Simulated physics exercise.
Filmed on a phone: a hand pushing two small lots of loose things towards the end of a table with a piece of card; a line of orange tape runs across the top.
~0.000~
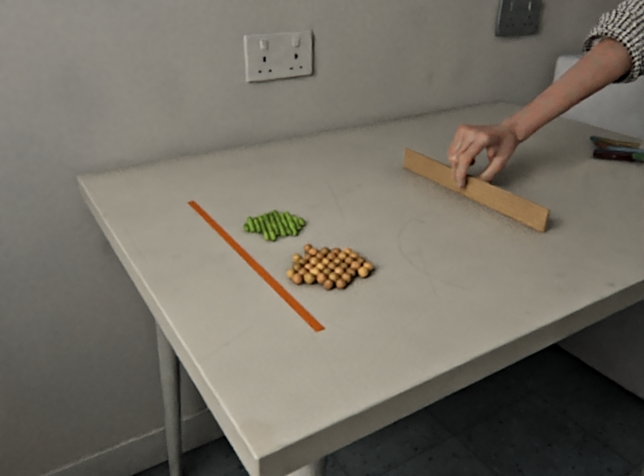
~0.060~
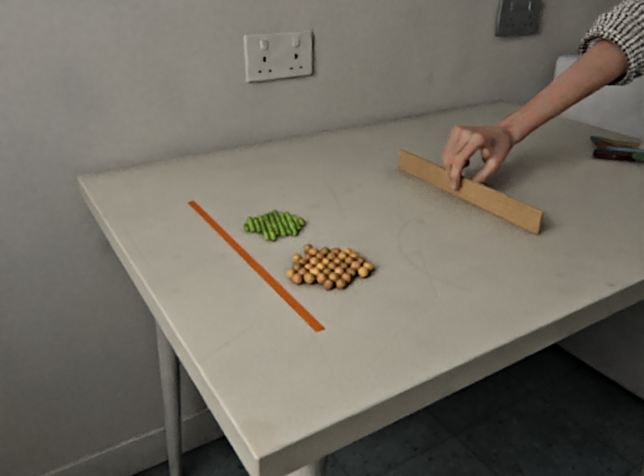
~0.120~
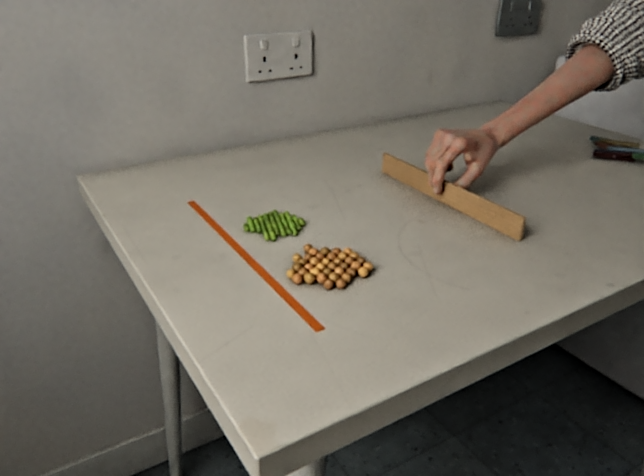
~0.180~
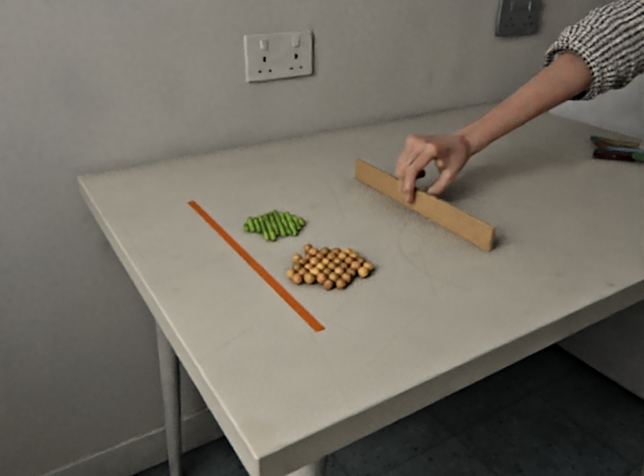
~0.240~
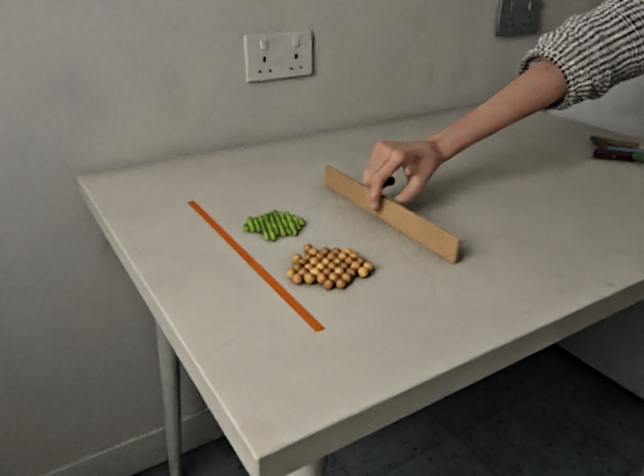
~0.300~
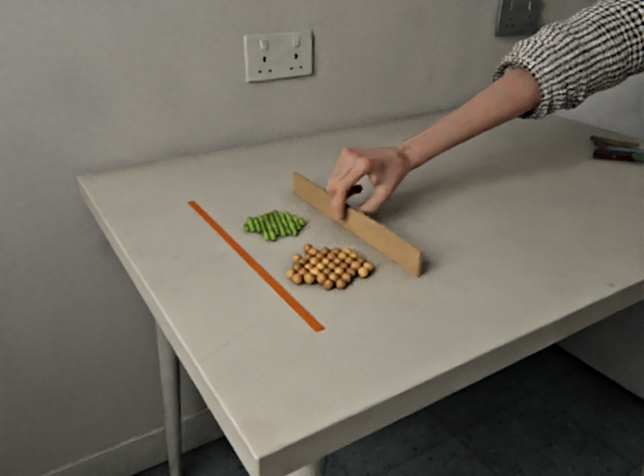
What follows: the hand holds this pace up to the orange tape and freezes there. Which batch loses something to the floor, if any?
The near batch partly drops off; the far batch partly drops off.
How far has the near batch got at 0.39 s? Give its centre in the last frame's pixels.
Close to (300, 273).
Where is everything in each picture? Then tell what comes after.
In the first frame, piece of card at (535, 215), at rest; orange tape at (195, 206), well back from the edge; edge at (145, 285); near batch at (333, 267), some round wooden beads; far batch at (274, 224), many dried peas.
In the second frame, piece of card at (530, 217); far batch at (274, 224).
In the third frame, piece of card at (511, 223); near batch at (333, 267).
In the fourth frame, piece of card at (481, 233); far batch at (274, 224).
In the fifth frame, piece of card at (447, 244); near batch at (333, 267).
In the sixth frame, piece of card at (410, 256); orange tape at (195, 206); edge at (145, 285); near batch at (333, 267); far batch at (274, 224).
After 0.39 s, piece of card still moving, near (289, 221); near batch all on the table, its front near (274, 276); far batch all on the table, its front near (219, 238).
After 0.51 s, piece of card stopped at the orange tape; near batch all on the table, its front near (191, 329); far batch all on the table, its front near (106, 278).
After 0.79 s, piece of card stopped at the orange tape; near batch all over the edge; far batch all over the edge.
At rest (1.0 s), piece of card stopped at the orange tape; near batch all over the edge; far batch all over the edge.
